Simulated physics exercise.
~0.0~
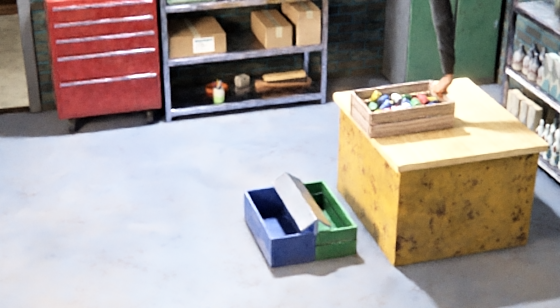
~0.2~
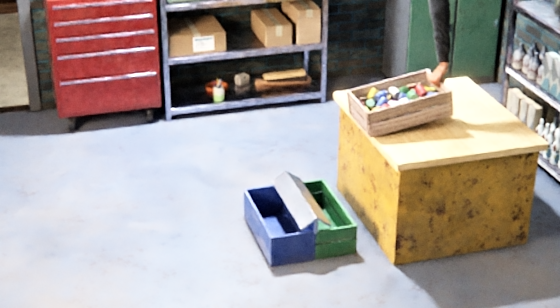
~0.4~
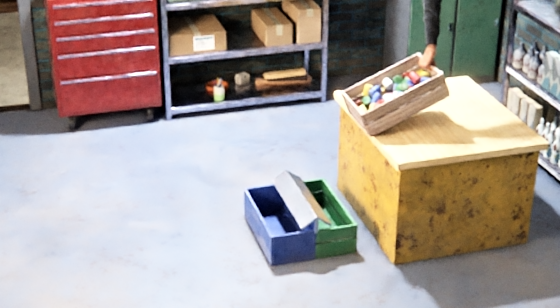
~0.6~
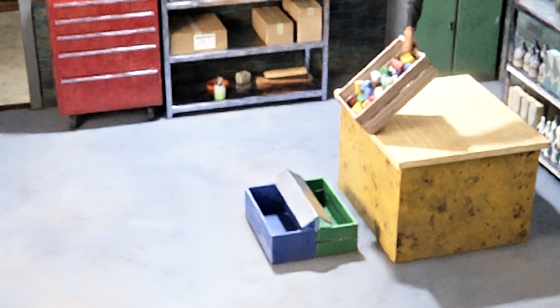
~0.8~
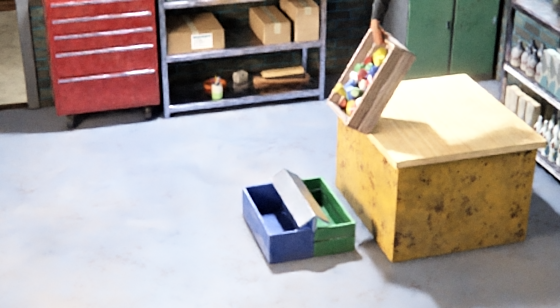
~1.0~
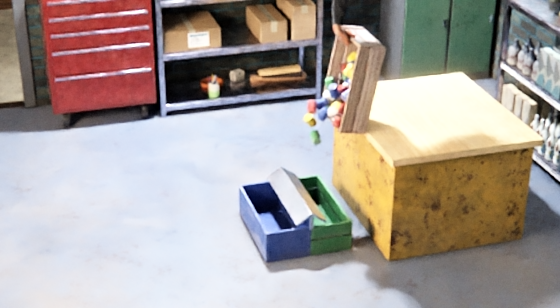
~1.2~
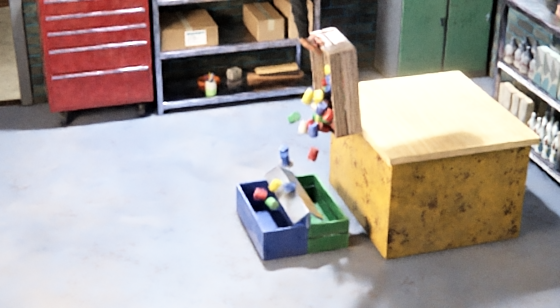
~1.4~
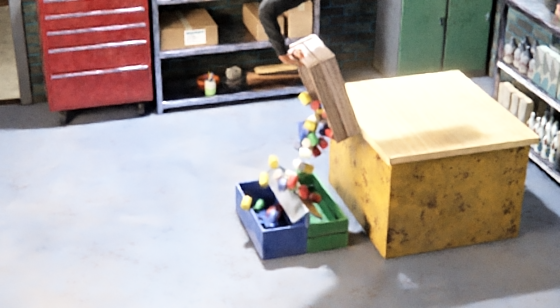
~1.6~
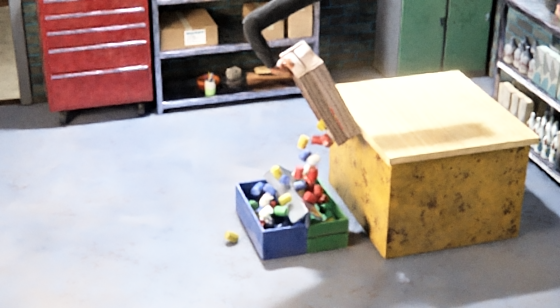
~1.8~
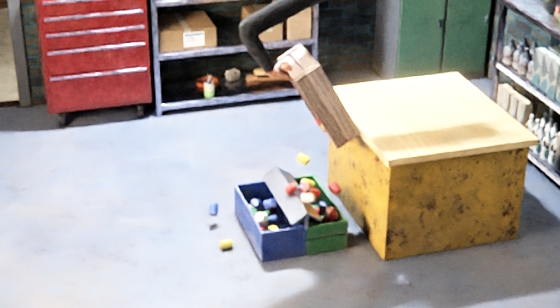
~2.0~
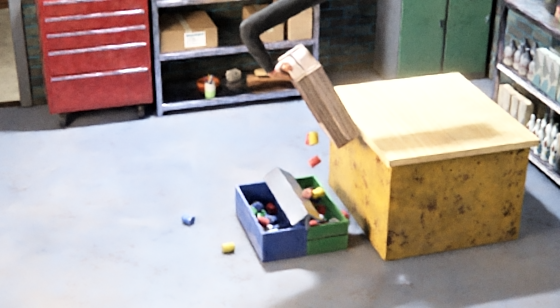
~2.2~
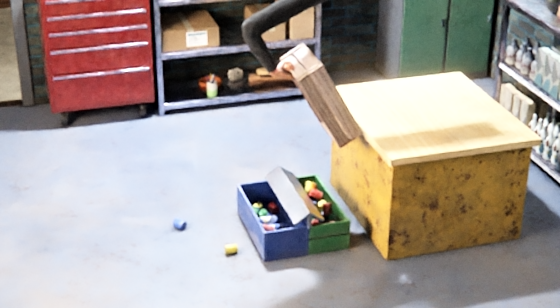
To begin with, a wooden crate full of small, colourful jars sits on a yellow bench in a workshop, with a hand at its far end. The hand lifts that end, and the crate tilts steadily toward the left edge. Once it is steep, the jars spill out in a stream toward the green bin and blue tub below, some striking the sloping metal ridge between them. The crate tips past upright and is held there as the last few drop. Most jars rest in the two containers, while a blue one and a yellow one lie on the floor to the left.
